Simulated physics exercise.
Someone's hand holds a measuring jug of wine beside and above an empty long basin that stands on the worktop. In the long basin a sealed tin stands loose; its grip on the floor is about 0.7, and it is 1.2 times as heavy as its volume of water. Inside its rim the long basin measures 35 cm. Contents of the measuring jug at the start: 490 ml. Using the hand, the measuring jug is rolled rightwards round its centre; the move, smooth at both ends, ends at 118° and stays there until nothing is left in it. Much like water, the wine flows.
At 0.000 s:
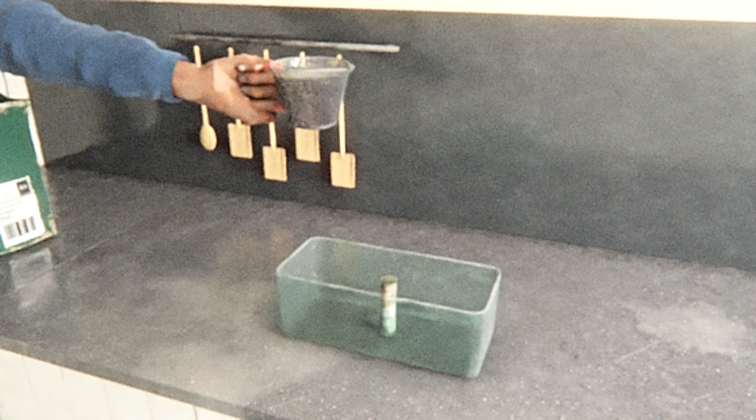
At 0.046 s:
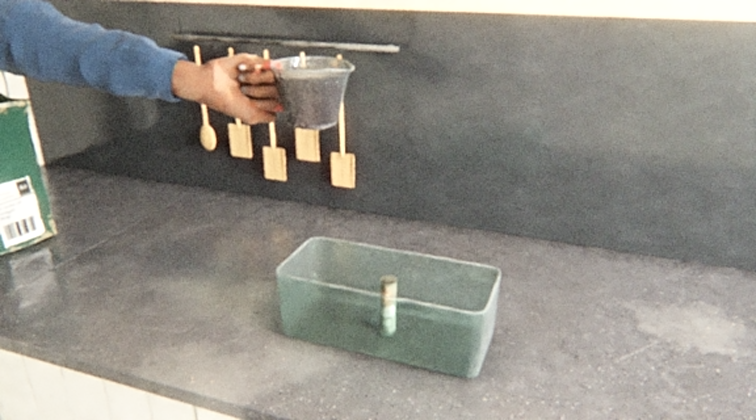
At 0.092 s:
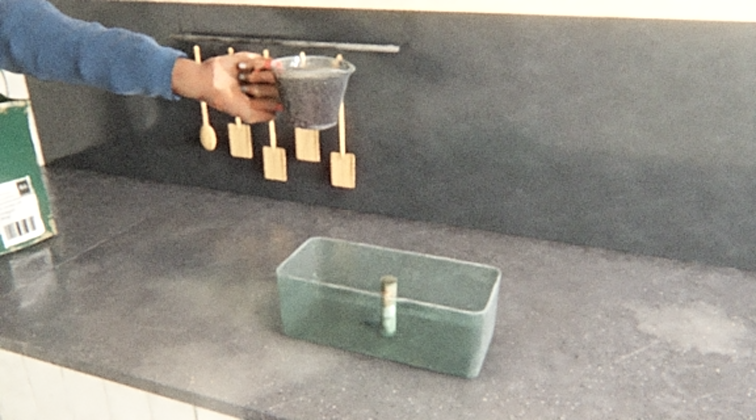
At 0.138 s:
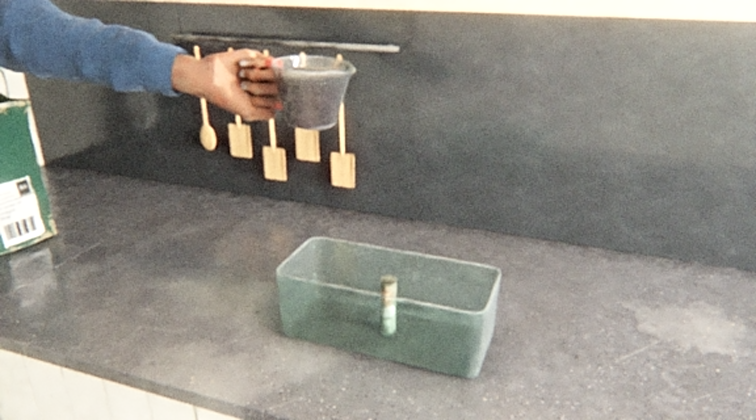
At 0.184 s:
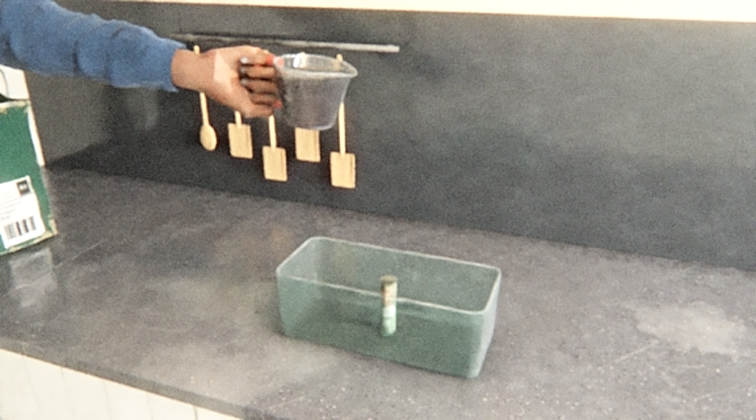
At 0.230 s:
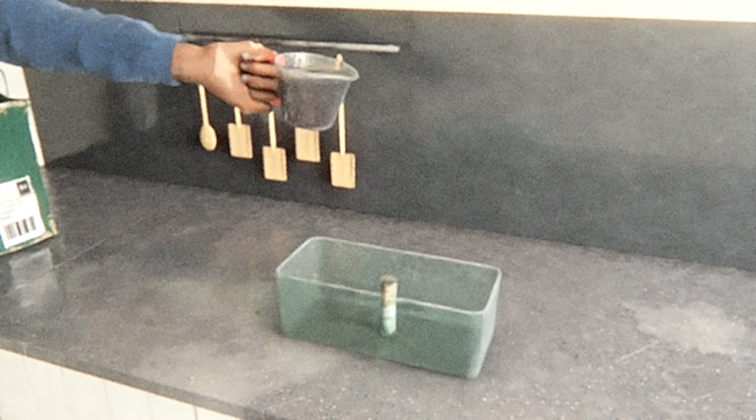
A hand holds a clear jug above an empty long basin and tilts it slightly rightwards.
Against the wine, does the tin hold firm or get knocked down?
Looks to me like it holds out.
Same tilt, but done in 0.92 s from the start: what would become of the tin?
With that tilt, the tin stays on its base.
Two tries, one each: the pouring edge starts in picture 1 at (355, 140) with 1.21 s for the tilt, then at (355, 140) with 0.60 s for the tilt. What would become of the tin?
First it tips over; then it tips over.
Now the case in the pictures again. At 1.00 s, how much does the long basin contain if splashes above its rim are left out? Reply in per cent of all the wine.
The share is close to 74 percent.
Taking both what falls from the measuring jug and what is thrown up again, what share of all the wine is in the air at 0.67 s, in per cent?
Estimate: Some 36 % of the total.
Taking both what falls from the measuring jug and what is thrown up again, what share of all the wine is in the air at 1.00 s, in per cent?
Roughly 22 %.
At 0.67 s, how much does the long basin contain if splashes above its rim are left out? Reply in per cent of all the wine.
6 %, give or take.
After 0.67 s the tilt is 70° and 58 per cent is still to pour; the tin stands where it began.
After 1.00 s the tilt is 109° and 3 per cent is still to pour; the tin stands where it began.
After 1.34 s the tilt is 118° and 0 per cent is still to pour; the tin stands where it began.
After 1.71 s the tilt is 118° and 0 per cent is still to pour; the tin stands where it began.
In the end the tin stands where it began.
